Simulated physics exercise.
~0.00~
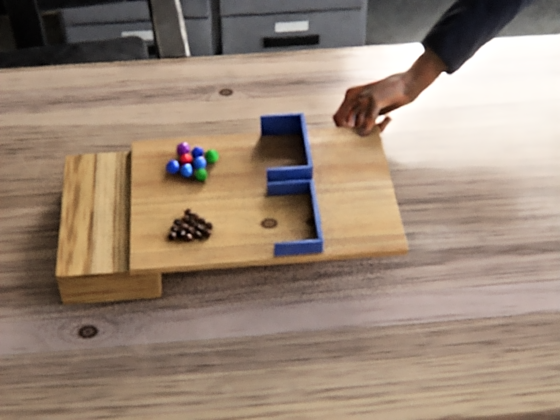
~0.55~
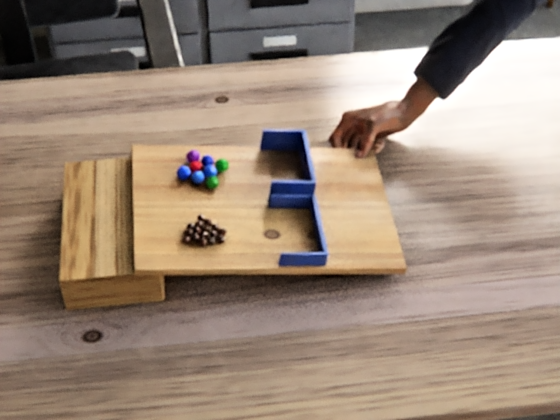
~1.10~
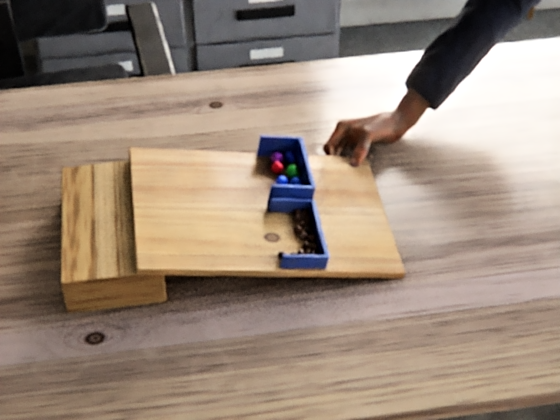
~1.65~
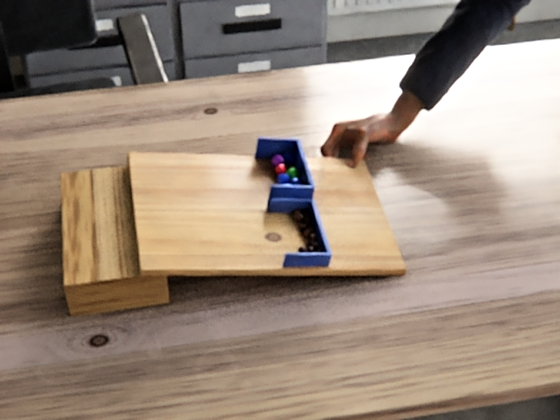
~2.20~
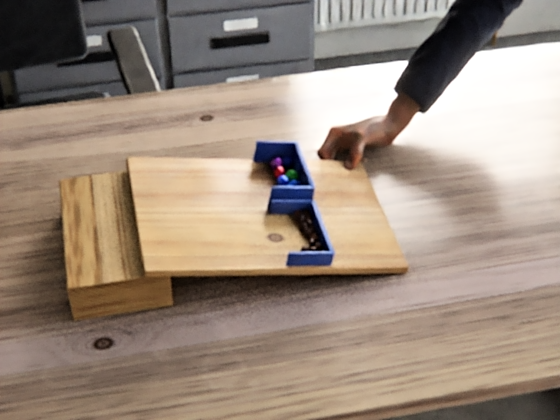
On a wooden table, a hand tilts a board and two heaps slide into blue fences.
